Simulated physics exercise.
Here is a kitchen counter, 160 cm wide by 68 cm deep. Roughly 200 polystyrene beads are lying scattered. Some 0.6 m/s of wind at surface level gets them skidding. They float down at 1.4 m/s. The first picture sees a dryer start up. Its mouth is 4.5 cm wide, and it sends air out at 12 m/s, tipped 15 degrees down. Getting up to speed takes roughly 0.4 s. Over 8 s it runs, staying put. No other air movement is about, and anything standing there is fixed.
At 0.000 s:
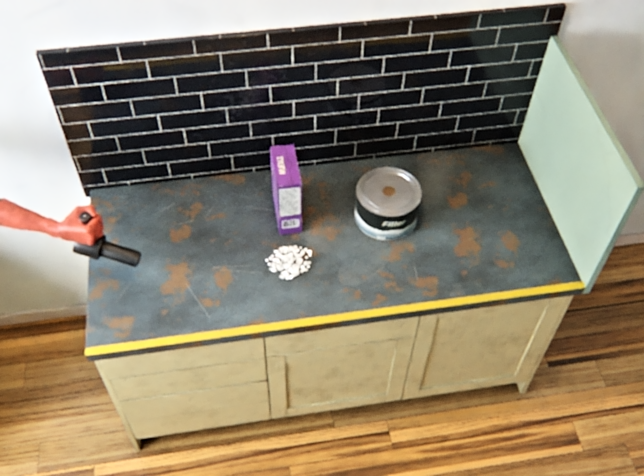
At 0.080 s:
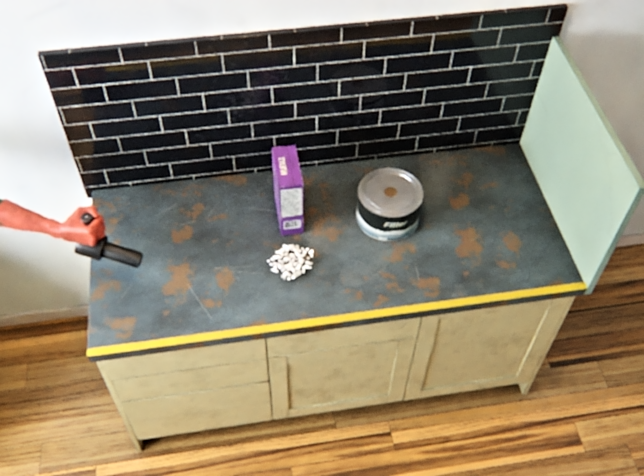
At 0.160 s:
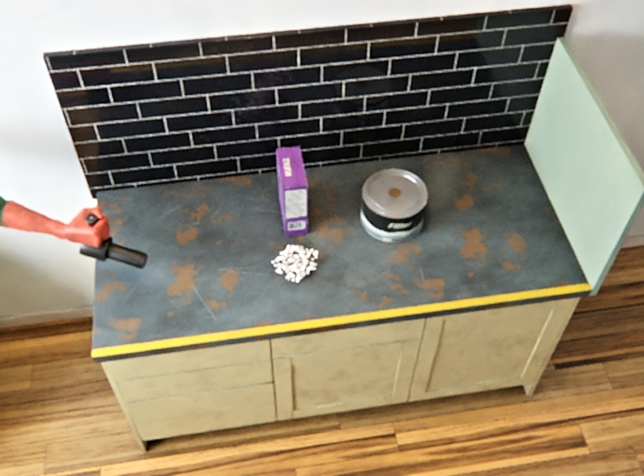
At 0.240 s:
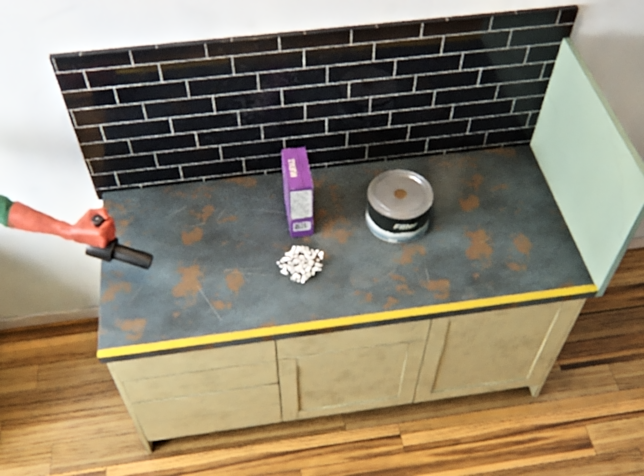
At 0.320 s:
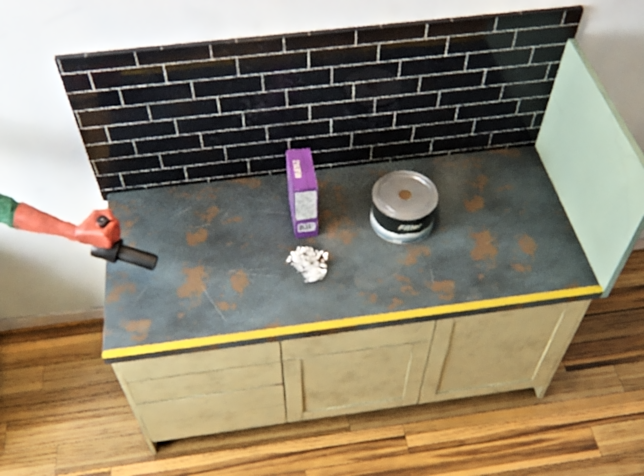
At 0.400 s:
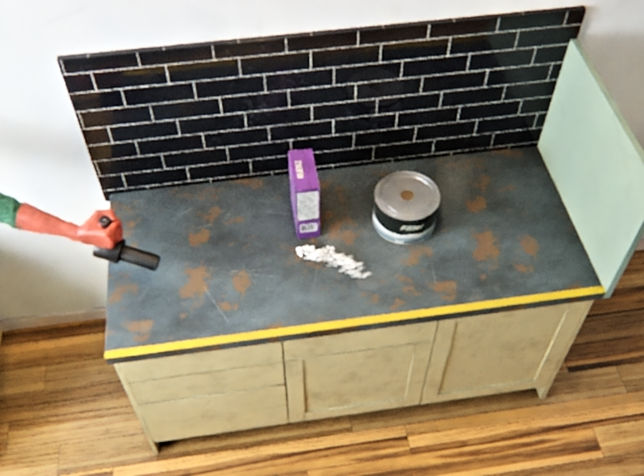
A heap of small white beads lies still at first on a dark, rust-blotched kitchen counter seen from above and in front, while the camera drifts slightly. Behind it stand a purple carton and a large grey-and-black tin, before black tiles, with a pale green panel at right. A reddish hand at left holds a black dryer steady, and the beads begin shifting, then spread rightward in a streak.
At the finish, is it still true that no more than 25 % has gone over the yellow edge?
Yes, it is still true.
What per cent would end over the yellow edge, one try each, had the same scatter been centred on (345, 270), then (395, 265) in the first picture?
30 %, 40 %.
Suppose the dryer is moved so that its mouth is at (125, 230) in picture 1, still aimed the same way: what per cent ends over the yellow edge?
50 per cent.
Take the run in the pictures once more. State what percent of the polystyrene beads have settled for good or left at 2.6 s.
Estimated share: Near 15 %.
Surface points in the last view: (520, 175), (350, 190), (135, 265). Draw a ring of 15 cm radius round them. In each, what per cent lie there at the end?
First spot near 15 %, second near 15 %, third near 0 %.
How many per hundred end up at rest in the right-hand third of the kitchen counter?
I'd estimate around 50 per cent.
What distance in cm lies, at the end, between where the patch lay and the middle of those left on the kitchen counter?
80 cm.
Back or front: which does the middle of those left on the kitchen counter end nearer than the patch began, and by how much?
The middle sits nearer the rear edge now, some 40 cm away from where it began.
After 1.6 s the count stands so, 0 % are over the yellow edge; the middle of those still in play is near (548, 214).
After 2.6 s the count stands so, 4 % are over the yellow edge; the middle of those still in play is near (531, 153).
After 4.4 s the count stands so, 6 % are over the yellow edge; the middle of those still in play is near (528, 151).
After 8.0 s, at the end, 8 % are over the yellow edge; the middle of those still in play is near (478, 157).
